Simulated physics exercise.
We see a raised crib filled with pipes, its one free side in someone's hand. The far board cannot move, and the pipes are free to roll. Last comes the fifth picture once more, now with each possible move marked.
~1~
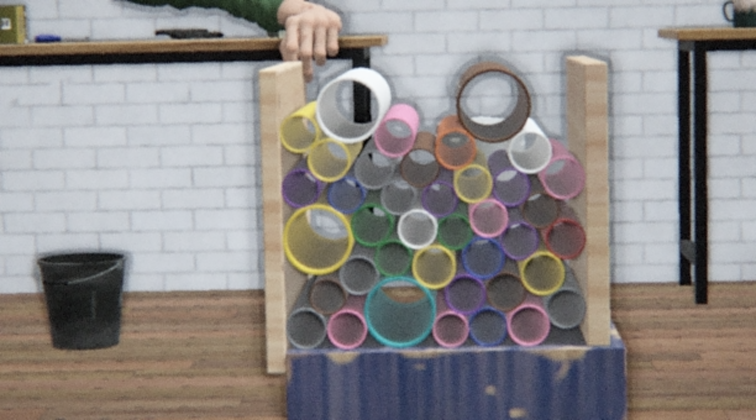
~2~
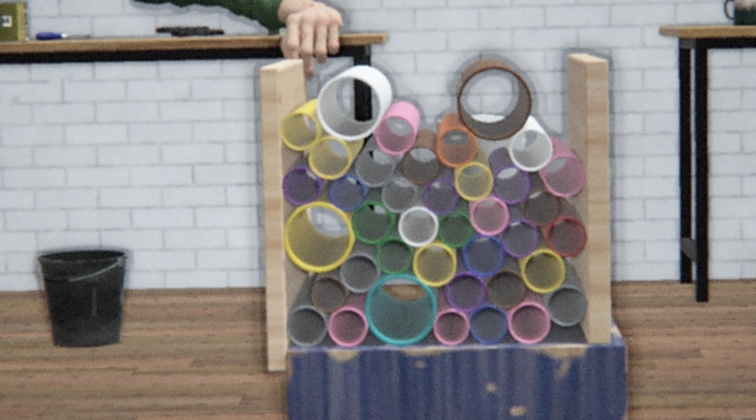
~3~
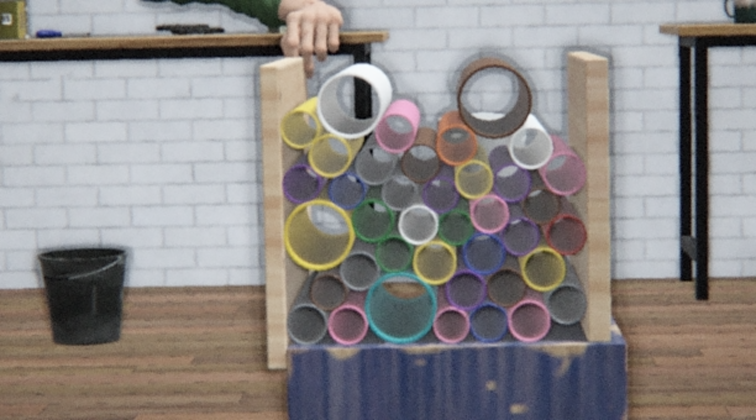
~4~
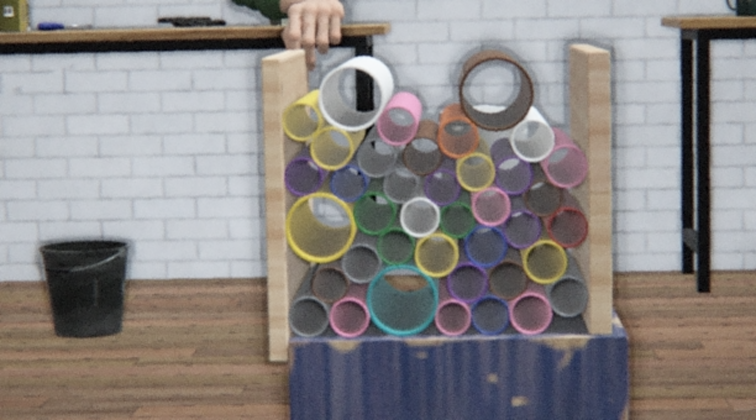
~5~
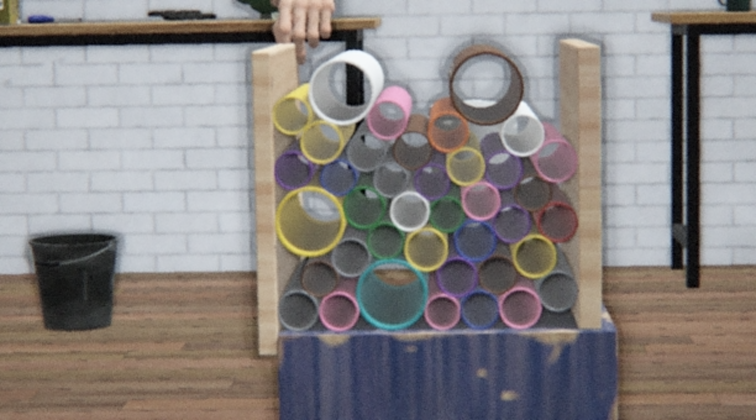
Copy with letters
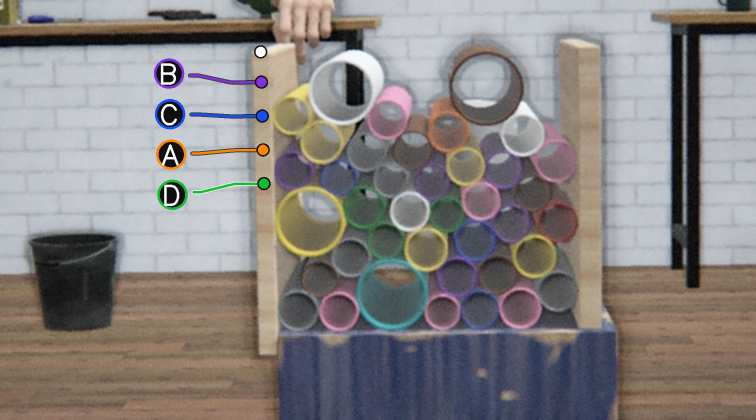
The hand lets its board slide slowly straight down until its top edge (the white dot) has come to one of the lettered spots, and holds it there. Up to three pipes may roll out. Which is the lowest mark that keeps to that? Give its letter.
D is the limit.
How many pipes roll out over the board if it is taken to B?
The count is none.
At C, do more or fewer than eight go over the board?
Fewer than eight.
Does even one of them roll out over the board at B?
No.
On the marked copy, A at (263, 150); B at (261, 82); C at (262, 116); D at (264, 184); the white dot at (260, 52).
With D. Early on, top of the board (272, 113).
Further on, top of the board (274, 181).
At the end, top of the board (274, 183), one out over the board.
As for the rest, A none out over the board; B none out over the board; C none out over the board.
